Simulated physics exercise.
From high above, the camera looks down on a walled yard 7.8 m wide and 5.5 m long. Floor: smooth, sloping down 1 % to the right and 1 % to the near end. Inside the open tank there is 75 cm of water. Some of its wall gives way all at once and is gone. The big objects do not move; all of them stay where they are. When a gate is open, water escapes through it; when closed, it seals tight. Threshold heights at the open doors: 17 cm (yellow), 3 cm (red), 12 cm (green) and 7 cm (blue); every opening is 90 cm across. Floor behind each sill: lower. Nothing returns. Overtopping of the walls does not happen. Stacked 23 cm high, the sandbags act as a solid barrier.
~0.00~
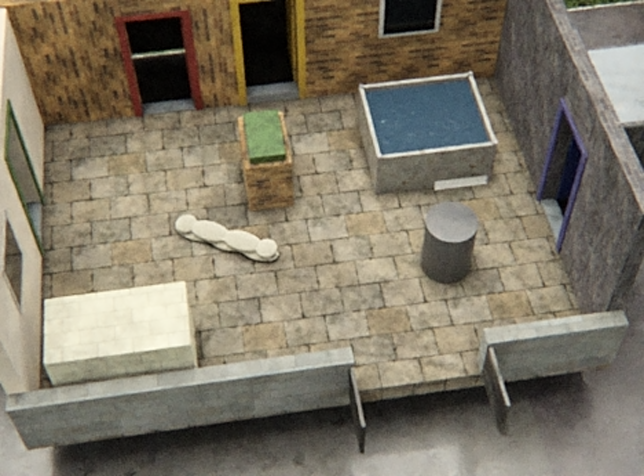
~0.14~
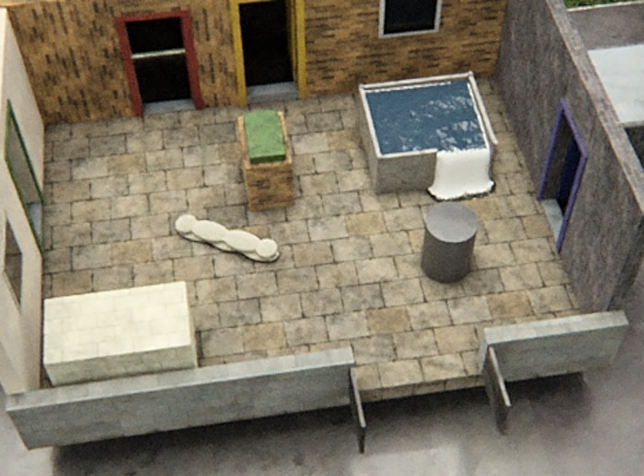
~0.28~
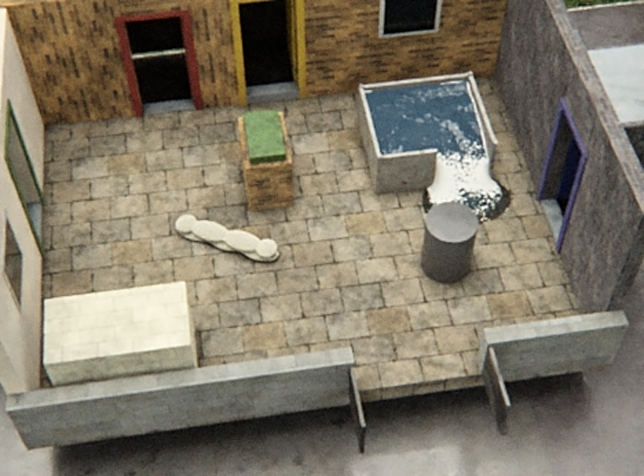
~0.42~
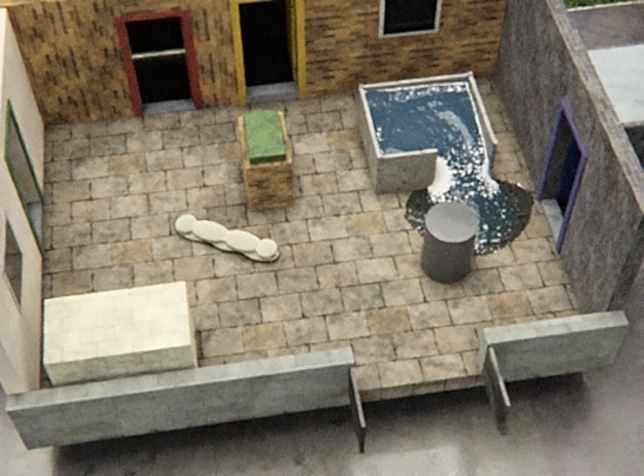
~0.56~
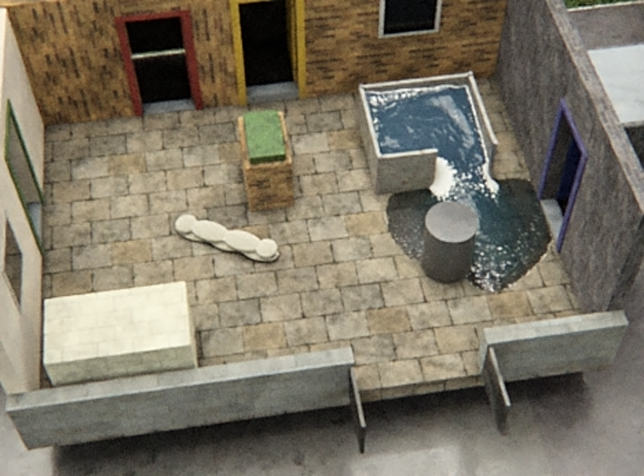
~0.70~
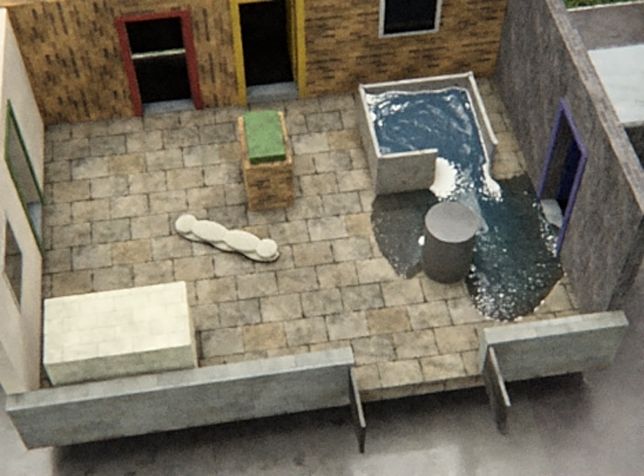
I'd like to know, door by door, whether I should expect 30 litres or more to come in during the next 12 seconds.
Here is what to expect: At the yellow door, not that much; at the red door, not that much; at the green door, not that much; at the blue door, that much or more.
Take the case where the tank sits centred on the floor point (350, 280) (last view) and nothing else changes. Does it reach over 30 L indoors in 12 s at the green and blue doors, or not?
Relative to the limit, green is within it and blue is within it.
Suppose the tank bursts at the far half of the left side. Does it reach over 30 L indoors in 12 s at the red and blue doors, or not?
Well, against that limit, at red it's too much, and at blue it's within bounds.
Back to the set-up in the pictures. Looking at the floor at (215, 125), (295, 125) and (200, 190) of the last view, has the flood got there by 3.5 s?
The first point is not yet hit, the second is not yet hit and the third is not yet hit.
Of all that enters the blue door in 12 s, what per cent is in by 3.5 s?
By then it's near 70% of the total.
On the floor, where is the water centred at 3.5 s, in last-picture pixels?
At roughly (435, 238).
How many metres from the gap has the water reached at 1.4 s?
That's near 3.4 m in a straight line.
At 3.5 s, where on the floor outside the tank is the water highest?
Look at roughly (557, 348).
After 1.4 s water covers 20 % of the floor and is deepest (52 cm) near (569, 346); yellow door not reached, red door not reached, green door not reached, blue door 15 cm at the sill, 33 L in.
After 2.2 s water covers 30 % of the floor and is deepest (44 cm) near (566, 303); yellow door not reached, red door not reached, green door not reached, blue door 13 cm at the sill, 84 L in.
After 3.5 s water covers 45 % of the floor and is deepest (26 cm) near (557, 348); yellow door not reached, red door not reached, green door not reached, blue door 12 cm at the sill, 117 L in.
After 7.0 s water covers 70 % of the floor and is deepest (12 cm) near (557, 348); yellow door not reached, red door not reached, green door 4 cm at the sill, 0 L in, blue door 10 cm at the sill, 163 L in.
After 12.0 s water covers 95 % of the floor and is deepest (8 cm) near (569, 346); yellow door 2 cm at the sill, 0 L in, red door 2 cm at the sill, 0 L in, green door 2 cm at the sill, 0 L in, blue door 6 cm at the sill, 173 L in.
